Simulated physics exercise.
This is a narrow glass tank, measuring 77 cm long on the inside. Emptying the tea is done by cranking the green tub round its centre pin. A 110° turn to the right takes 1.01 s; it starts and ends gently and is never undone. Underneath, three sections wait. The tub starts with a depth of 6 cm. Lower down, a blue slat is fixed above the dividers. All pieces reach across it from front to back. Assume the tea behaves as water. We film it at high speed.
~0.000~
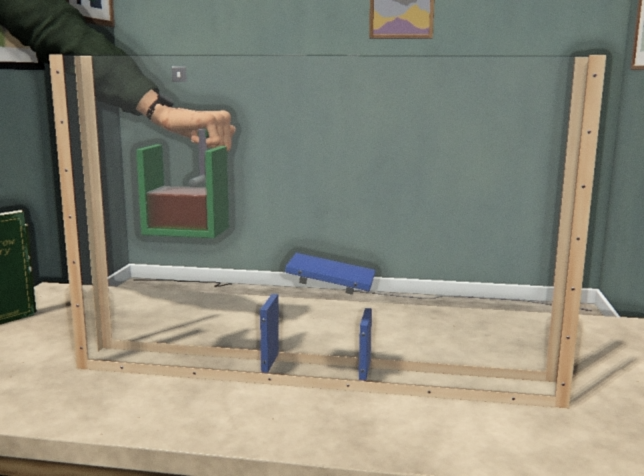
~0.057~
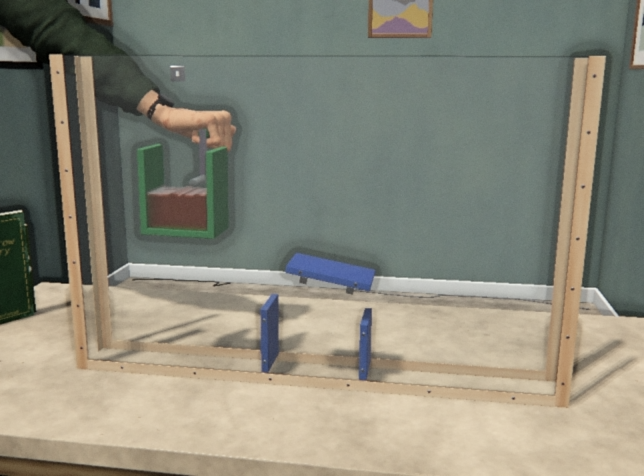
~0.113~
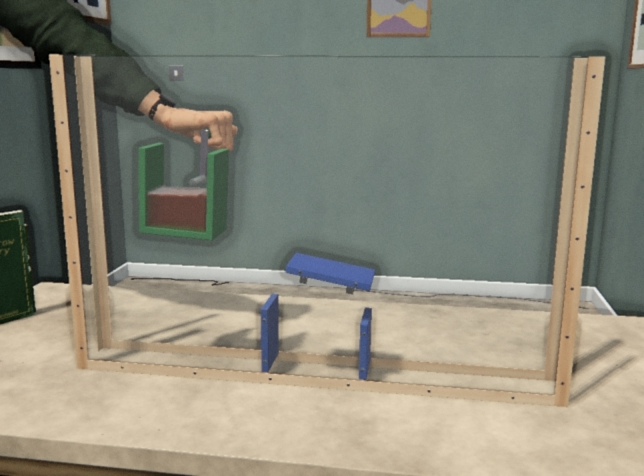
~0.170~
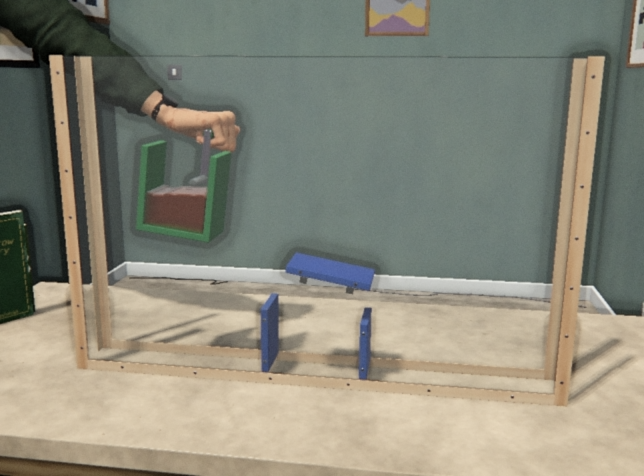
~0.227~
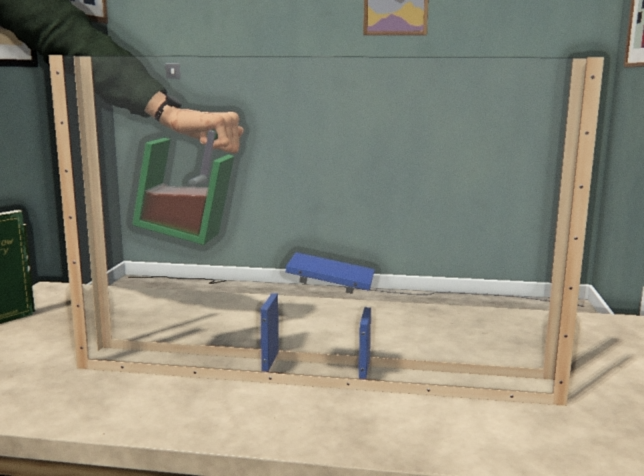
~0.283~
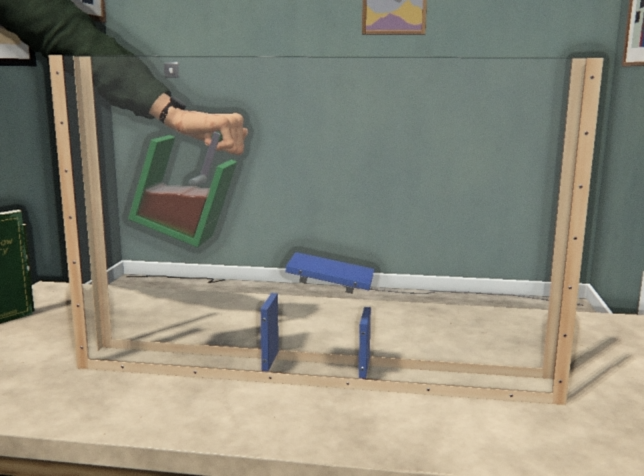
A green, open-topped tub of reddish-brown liquid hangs at the upper left inside a narrow clear tank with wooden edges, seen from the front on a pale tabletop in a green-walled room. A dark-sleeved arm reaches to it above two upright blue dividers and a sloping blue board. The tub starts level, then tilts gradually to the right beneath the hand, while the view stays almost still.
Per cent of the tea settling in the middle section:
Roughly 30 out of 100.
By 0.50 s the sections hold 0, 0 and 0 per cent, with 100 still above them.
By 0.77 s the sections hold 3, 0 and 0 per cent, with 97 still above them.
By 1.12 s the sections hold 51, 29 and 0 per cent, with 19 still above them.
At rest it is 71 per cent left, 29 middle, 0 right.
